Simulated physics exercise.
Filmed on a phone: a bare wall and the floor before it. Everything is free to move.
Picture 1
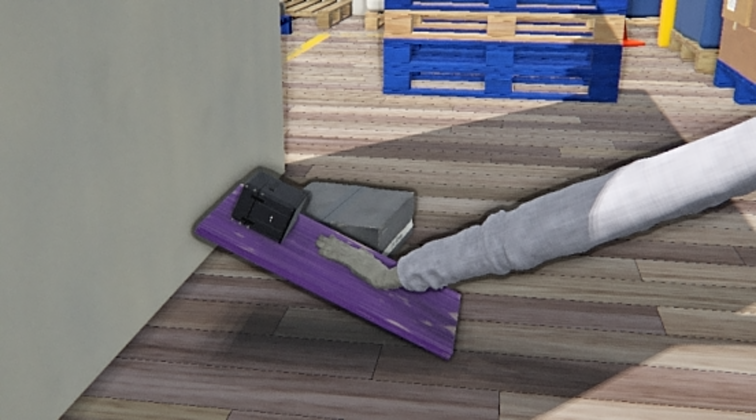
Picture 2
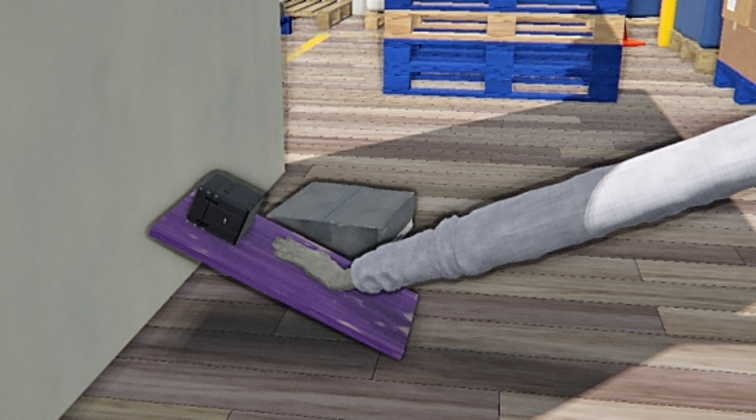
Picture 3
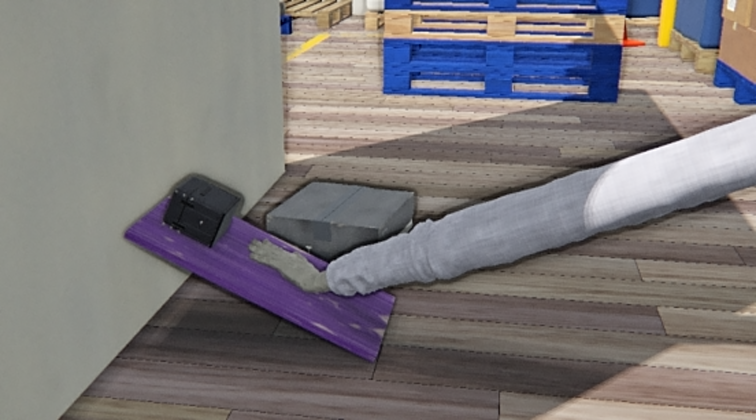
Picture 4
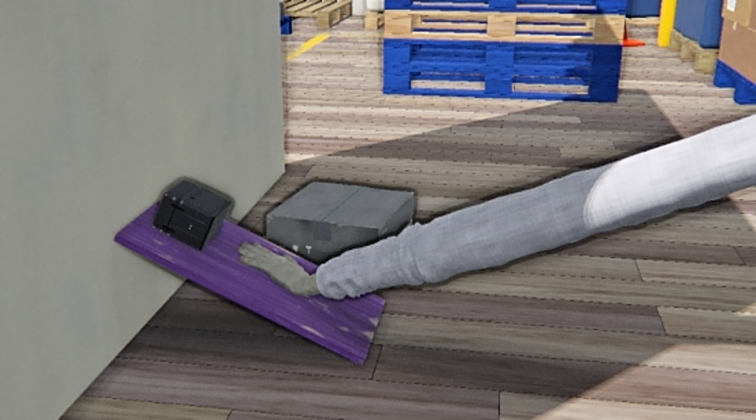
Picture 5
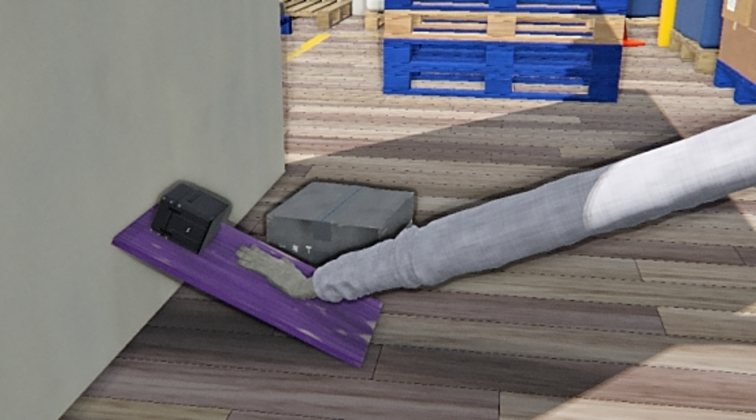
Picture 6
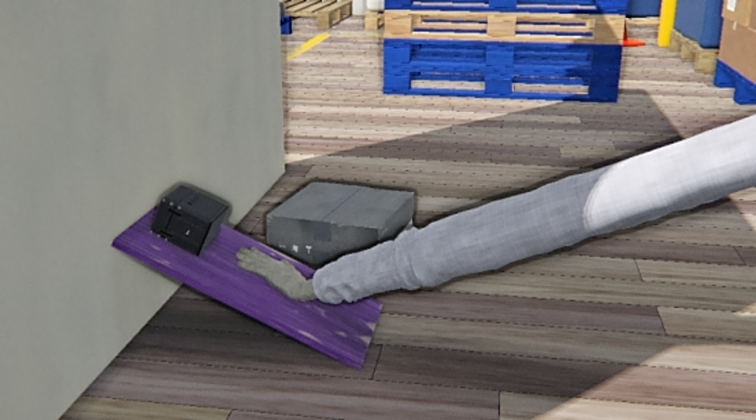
Gloved hand sliding a tilted purple board with a black box on it leftward past a grey box, then holding it still.
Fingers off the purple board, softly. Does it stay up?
In the end the board slides down.
Then, 0.20 s later than the last frame, purple board sunk by 6° near (262, 289).
Then, 0.30 s later than the last frame, purple board sunk by 24° near (273, 325).
Then, 0.40 s later than the last frame, purple board sunk by 25° near (274, 327).
When it is over, moved from the start, purple board; grey box as before. End places, in pixels of the last picture, purple board near (274, 327). The board slips out.
